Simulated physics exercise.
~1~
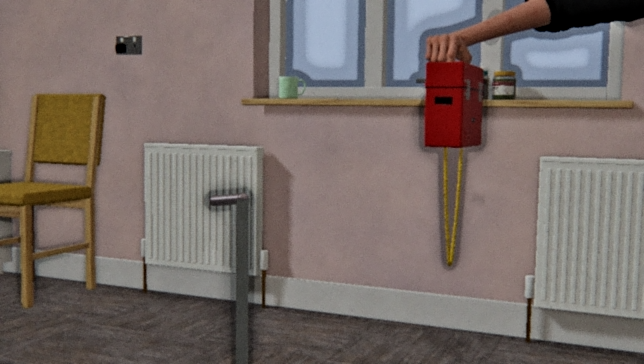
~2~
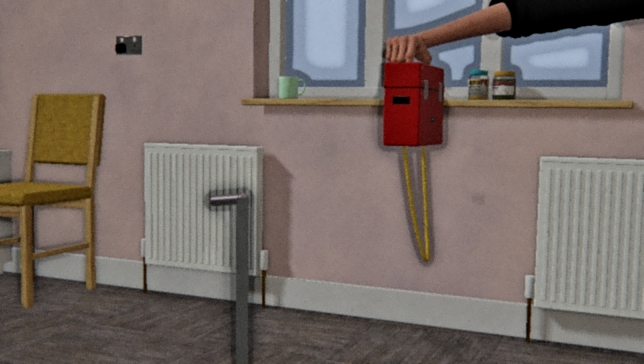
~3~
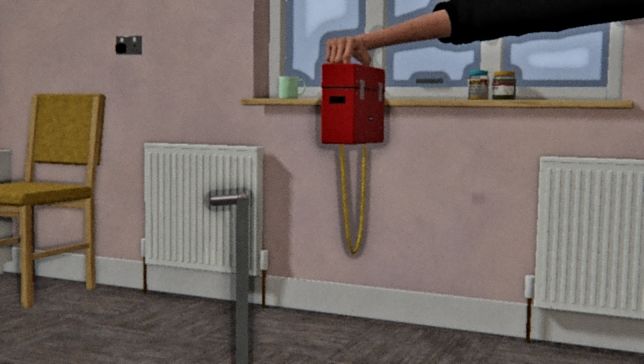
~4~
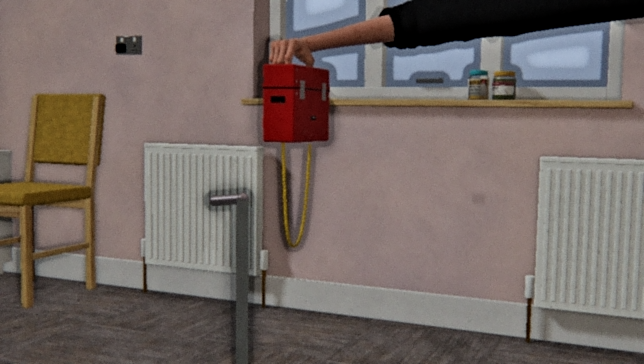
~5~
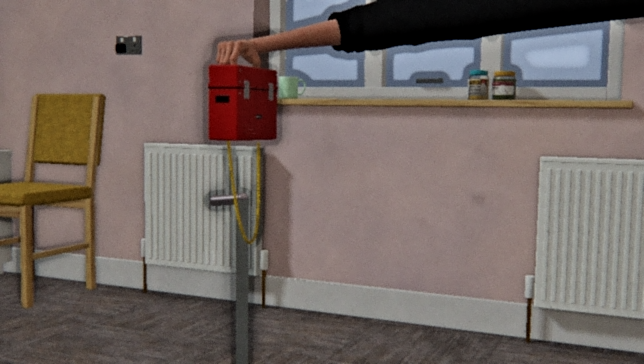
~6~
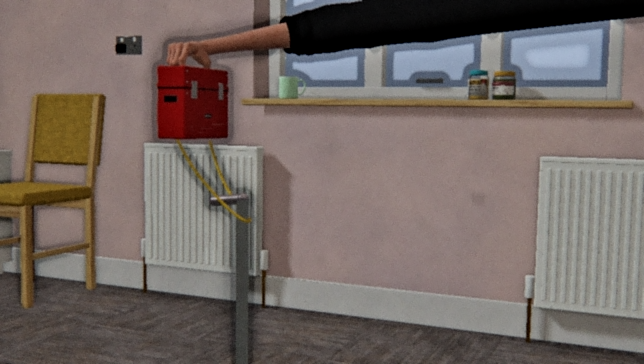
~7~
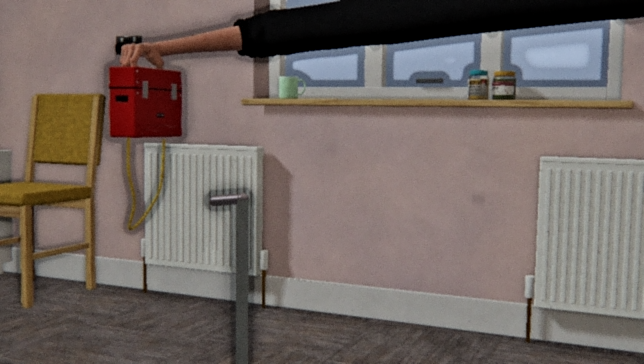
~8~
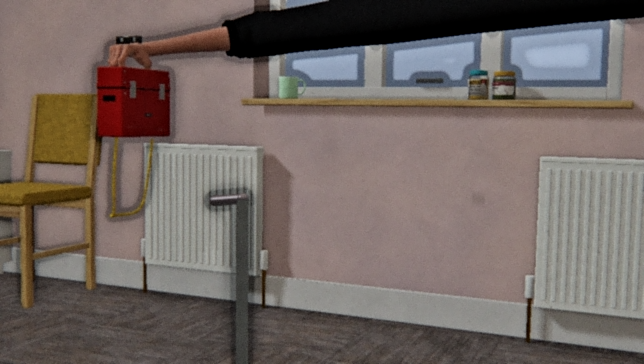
A red case trailing a yellow loop is carried left by a hand past a post.
